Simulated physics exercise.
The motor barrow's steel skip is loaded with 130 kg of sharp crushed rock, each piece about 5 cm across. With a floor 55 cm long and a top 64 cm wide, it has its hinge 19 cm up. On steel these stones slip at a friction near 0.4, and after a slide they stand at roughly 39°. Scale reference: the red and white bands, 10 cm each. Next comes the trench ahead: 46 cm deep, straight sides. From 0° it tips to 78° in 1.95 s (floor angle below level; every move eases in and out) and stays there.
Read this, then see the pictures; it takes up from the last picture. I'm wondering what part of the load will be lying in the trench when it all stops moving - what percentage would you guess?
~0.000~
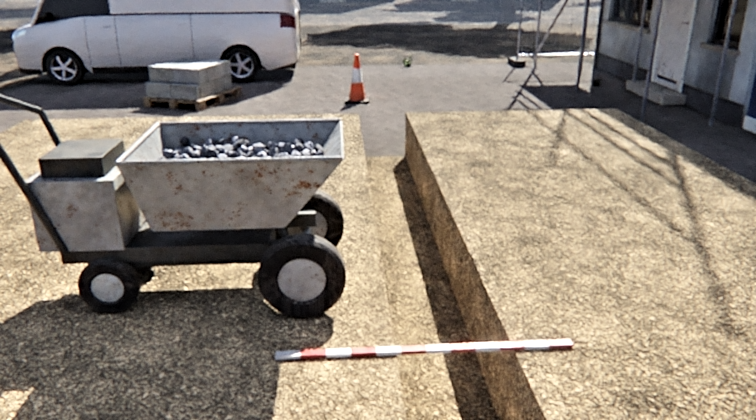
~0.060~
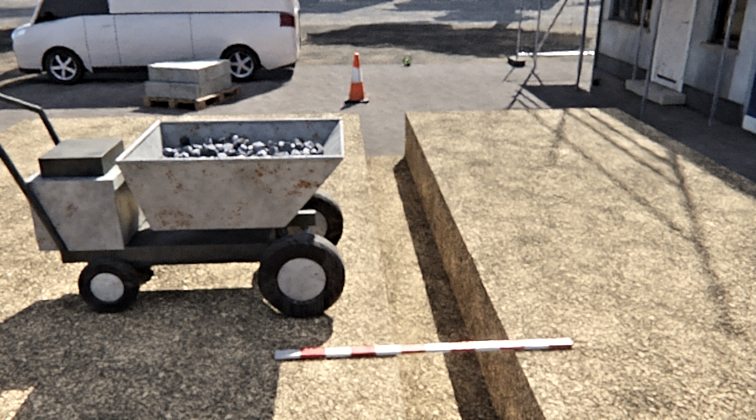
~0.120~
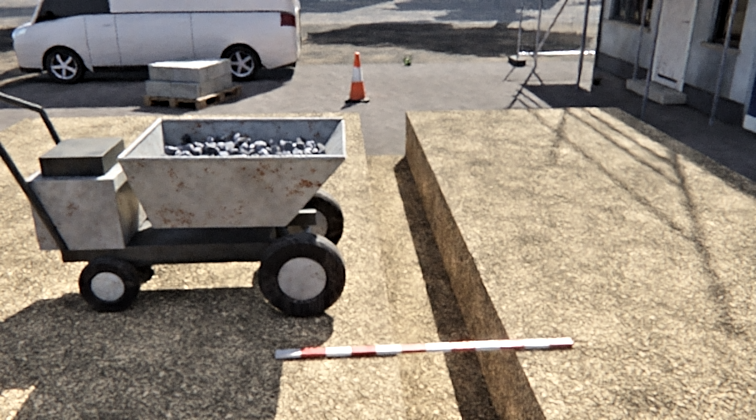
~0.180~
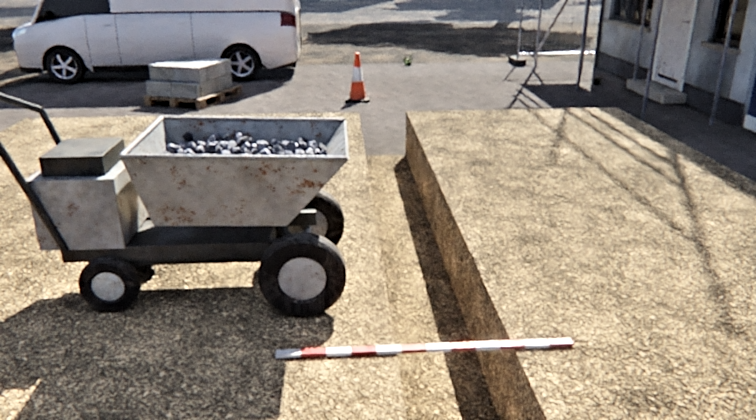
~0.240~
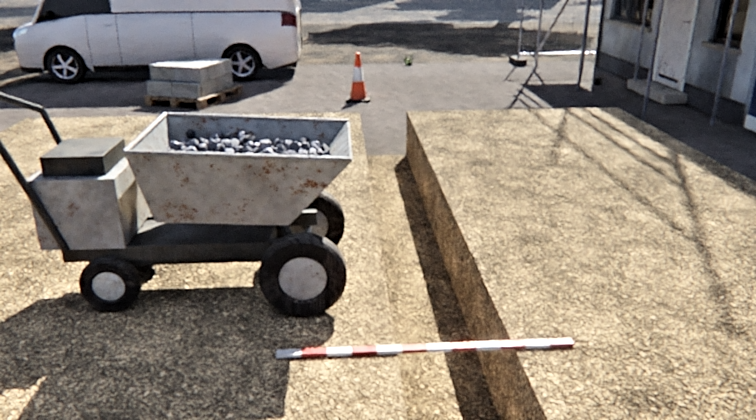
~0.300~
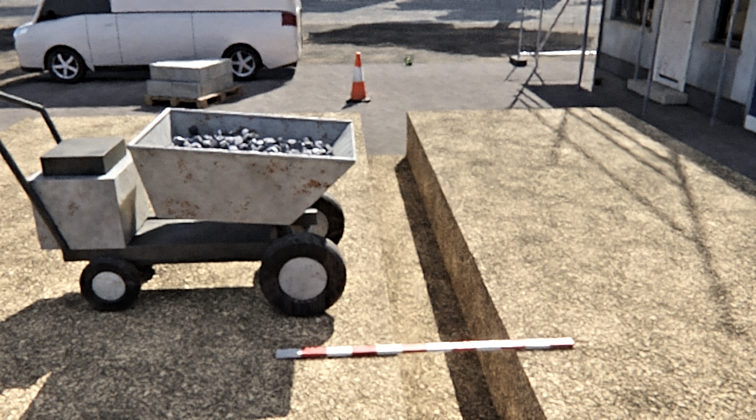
I would guess about 98 per cent.
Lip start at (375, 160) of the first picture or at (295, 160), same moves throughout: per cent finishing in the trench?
About 70 per cent from the first spot, about 100 from the second.
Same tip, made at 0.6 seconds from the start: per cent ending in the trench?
About 65 percent, I'd say.
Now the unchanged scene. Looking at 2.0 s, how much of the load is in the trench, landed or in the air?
50 per cent or so by then.
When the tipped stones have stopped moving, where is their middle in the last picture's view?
I'd put it close to (448, 343).
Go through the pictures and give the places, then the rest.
Lip at (343, 158), floor tilted 0°, highest stones at (240, 147), in the first frame.
The skip is at 0°, its lip at (343, 158); the top of the load is at (240, 146); the stones move at 0.1 m/s on average, in the second frame.
Lip at (345, 158), floor tilted 1°, highest stones at (242, 145); the stones move at 0.1 m/s on average, in the third frame.
Lip at (348, 159), floor tilted 2°, highest stones at (226, 146); the stones move at 0.2 m/s on average, in the fourth frame.
Lip at (351, 160), floor tilted 3°, highest stones at (221, 142); the stones move at 0.2 m/s on average, in the fifth frame.
Lip at (356, 161), floor tilted 5°, highest stones at (208, 140); the stones move at 0.3 m/s on average, in the sixth frame.
After 1.5 s the floor is at 66°; 100 % in the skip; the foremost stones are at (431, 239).
After 2.0 s the floor is at 78°; 50 % in the skip, 49 % in the trench, 1 % past the trench; the foremost stones are at (505, 281).
After 2.4 s the floor is at 78°; 19 % in the skip, 79 % in the trench, 2 % past the trench; the foremost stones are at (539, 288).
After 4.3 s the floor is at 78°; 0 % in the skip, 98 % in the trench, 2 % past the trench; the foremost stones are at (540, 285).
